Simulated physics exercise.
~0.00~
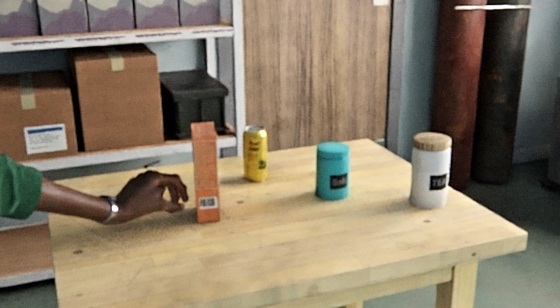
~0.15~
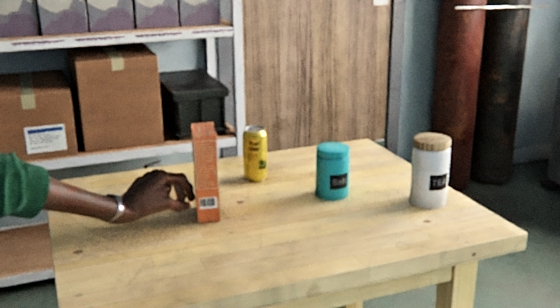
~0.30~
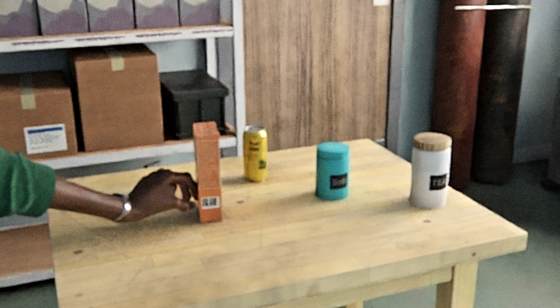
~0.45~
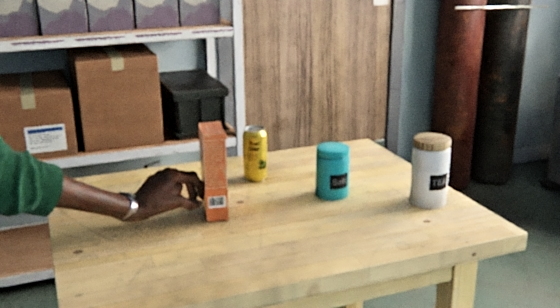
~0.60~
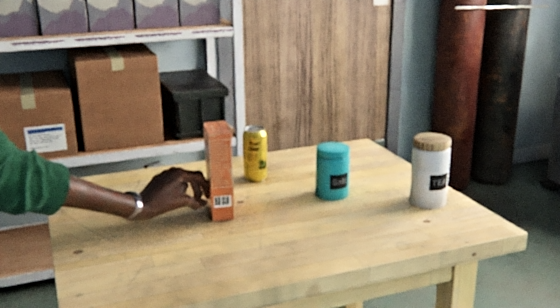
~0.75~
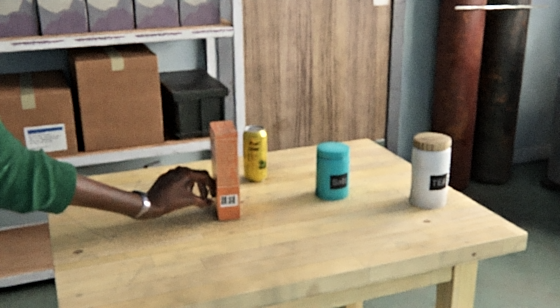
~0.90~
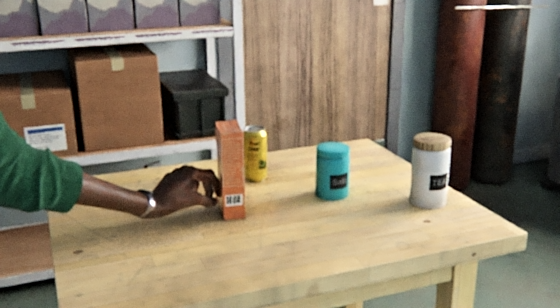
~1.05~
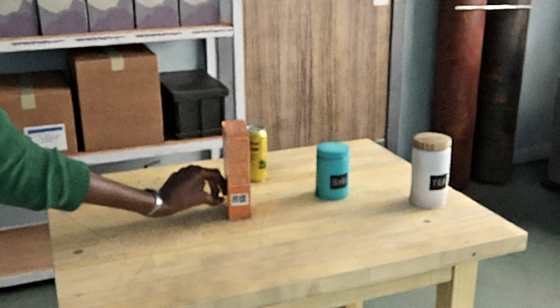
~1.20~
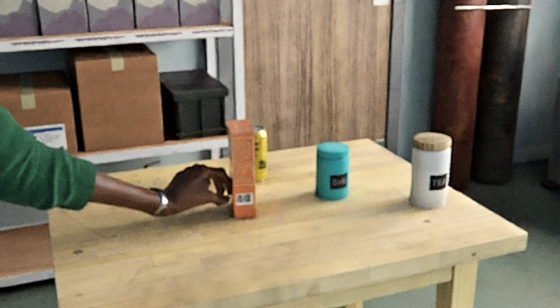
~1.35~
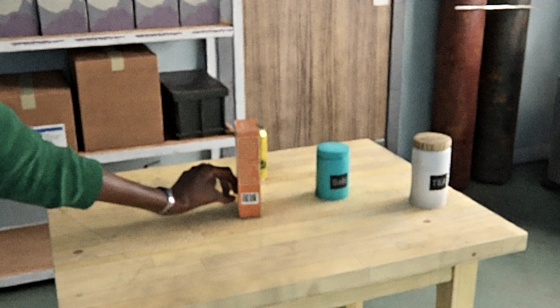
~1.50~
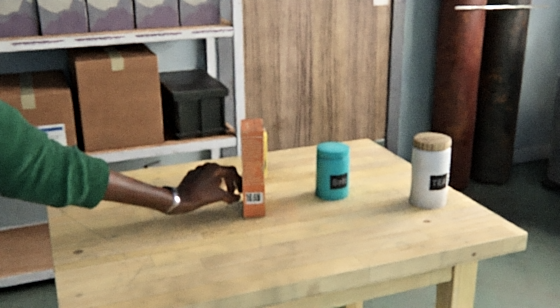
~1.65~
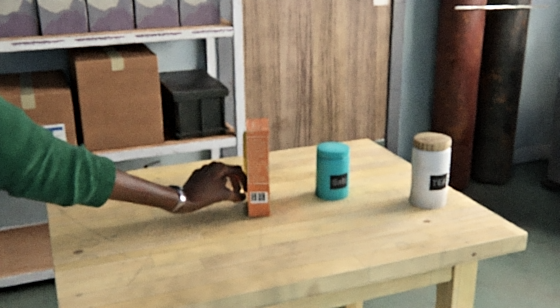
An orange packet slides right, pushed by a hand, and stands upright, hiding the yellow can.
